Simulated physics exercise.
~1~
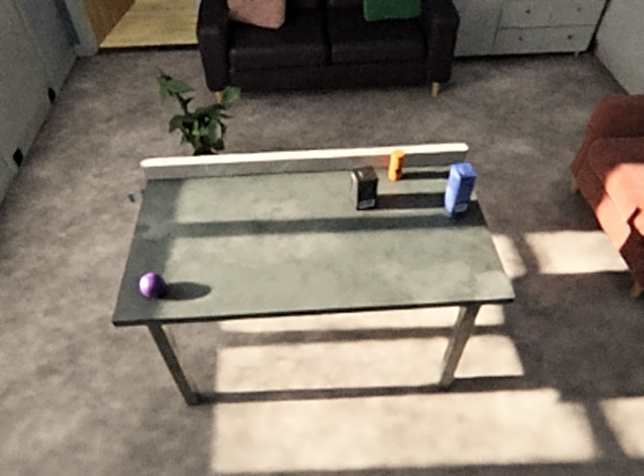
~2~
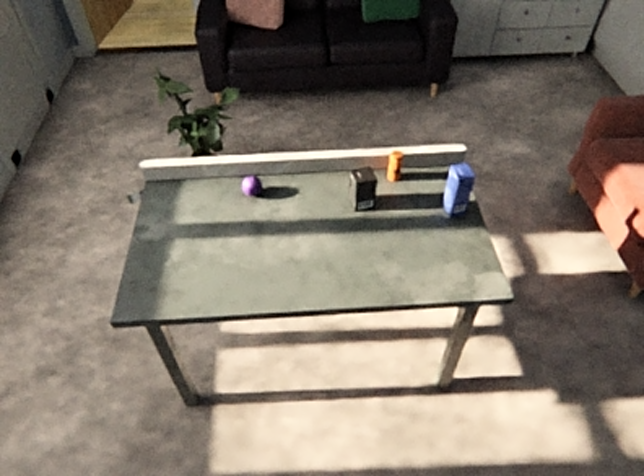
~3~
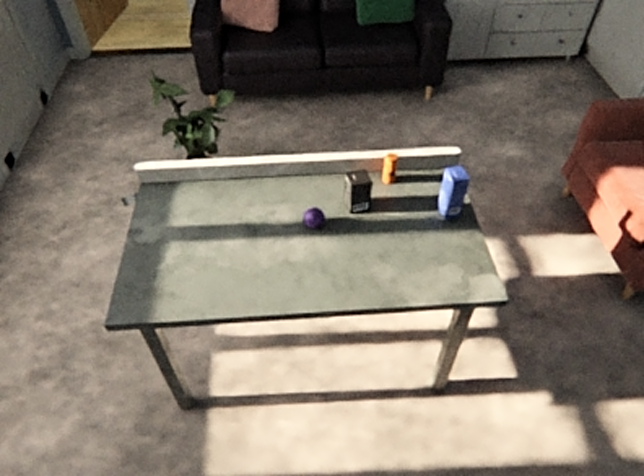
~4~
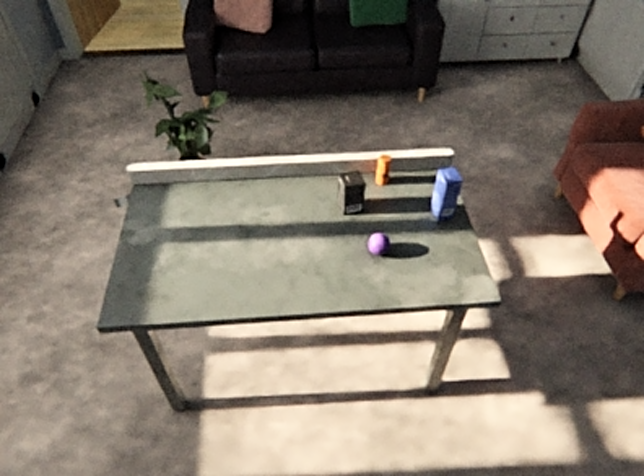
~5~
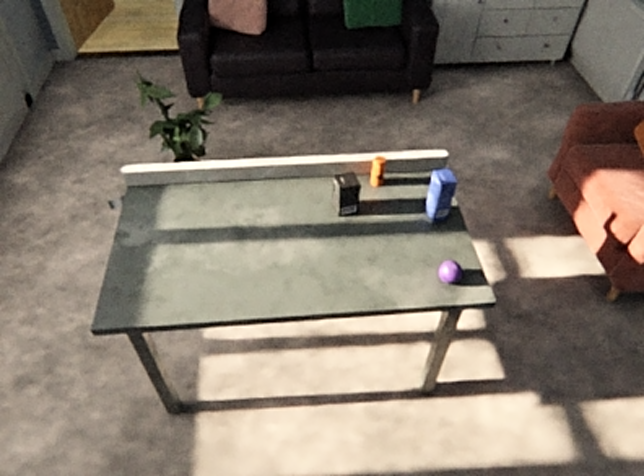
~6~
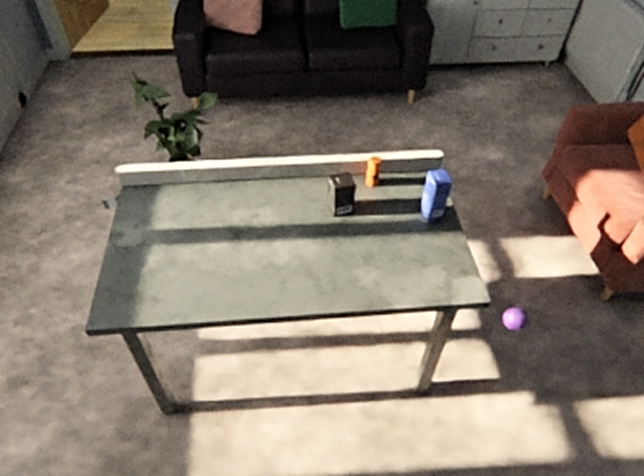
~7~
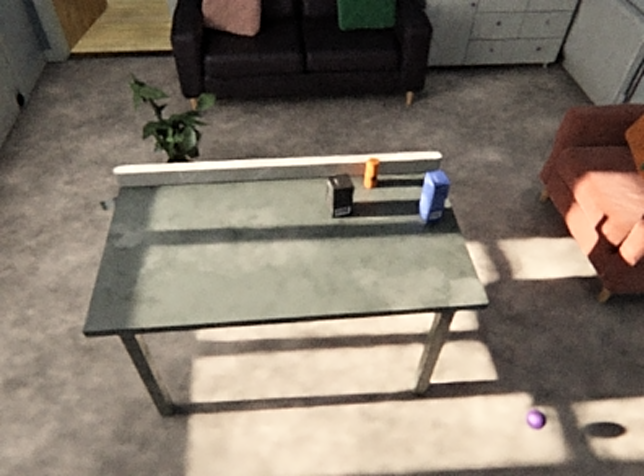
On a table, a purple ball rolls to the rail, rebounds rightward, and drops off the edge.
